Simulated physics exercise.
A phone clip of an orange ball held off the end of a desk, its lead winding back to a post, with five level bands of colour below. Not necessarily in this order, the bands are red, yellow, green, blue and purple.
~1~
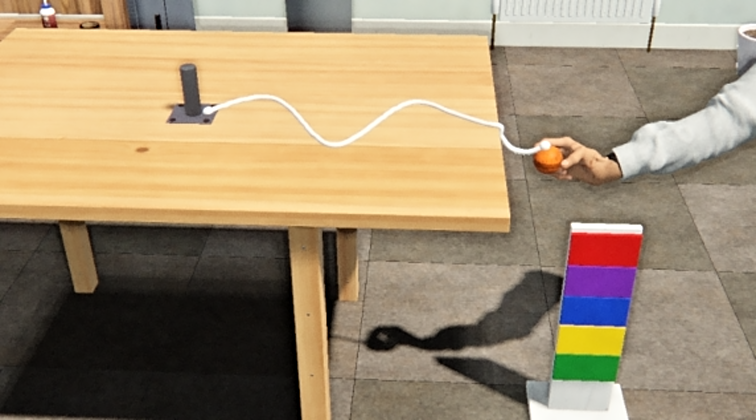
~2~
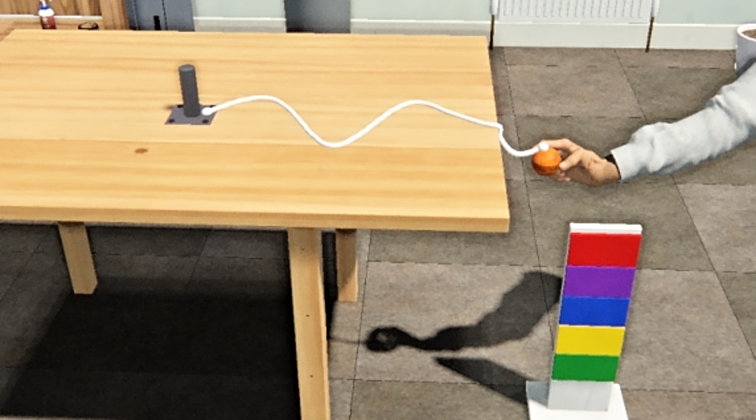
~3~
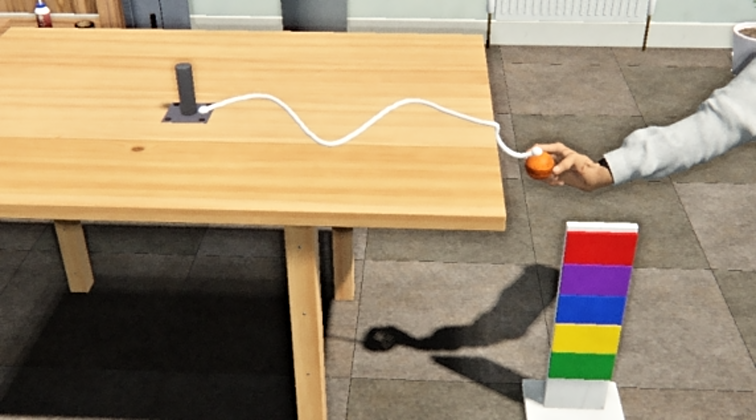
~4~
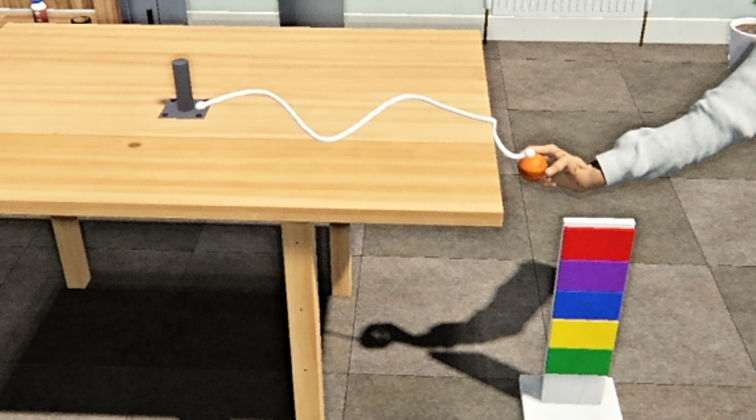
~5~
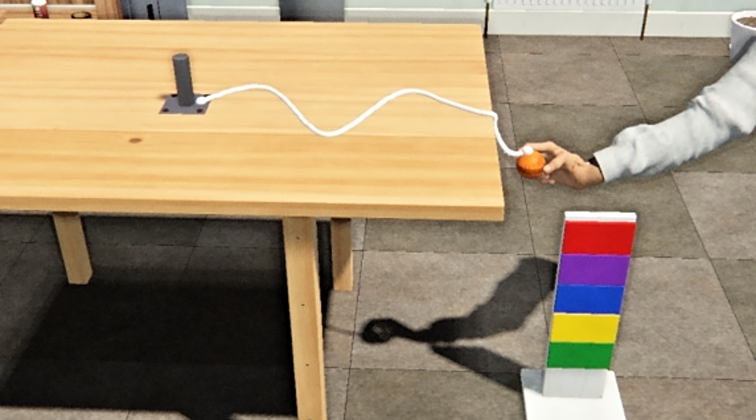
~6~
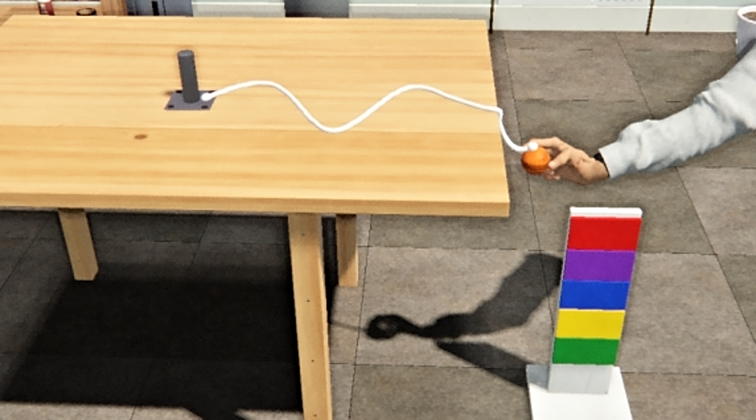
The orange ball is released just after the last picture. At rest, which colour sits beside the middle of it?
Its centre is beside blue.
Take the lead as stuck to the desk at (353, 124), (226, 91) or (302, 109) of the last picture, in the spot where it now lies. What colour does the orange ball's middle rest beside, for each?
Result per try, in sequence: Red / blue / purple.
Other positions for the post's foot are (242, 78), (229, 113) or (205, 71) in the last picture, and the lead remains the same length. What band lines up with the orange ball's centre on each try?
The first case gives yellow, the second yellow and the third blue.
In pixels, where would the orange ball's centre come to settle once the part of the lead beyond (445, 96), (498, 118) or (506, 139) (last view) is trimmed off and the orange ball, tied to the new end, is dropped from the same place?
Try 1: (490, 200); try 2: (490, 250); try 3: (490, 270).
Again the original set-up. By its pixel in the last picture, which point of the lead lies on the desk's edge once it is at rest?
Pixel (389, 98).
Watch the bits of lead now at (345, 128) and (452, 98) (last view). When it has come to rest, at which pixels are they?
(420, 109) for the first, (494, 192) for the second.
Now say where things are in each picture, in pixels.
In the first frame, orange ball (548, 160); red (605, 252); purple (600, 283); blue (595, 313); yellow (590, 342); green (586, 369).
In the second frame, orange ball (546, 162); lead through (240, 101) (298, 119) (350, 141) (397, 109) (468, 119).
In the third frame, orange ball (539, 166).
In the fourth frame, orange ball (532, 167); lead through (234, 95) (292, 113) (344, 135) (391, 103) (462, 113).
In the fifth frame, orange ball (530, 165).
In the sixth frame, orange ball (535, 161); lead through (239, 87) (298, 104) (350, 126) (396, 94) (468, 103).
Soon after, ball near (497, 287); level with blue.
Then, ball near (487, 294); level with blue.
At rest, ball near (486, 294); level with blue. Its middle rests at the blue band.
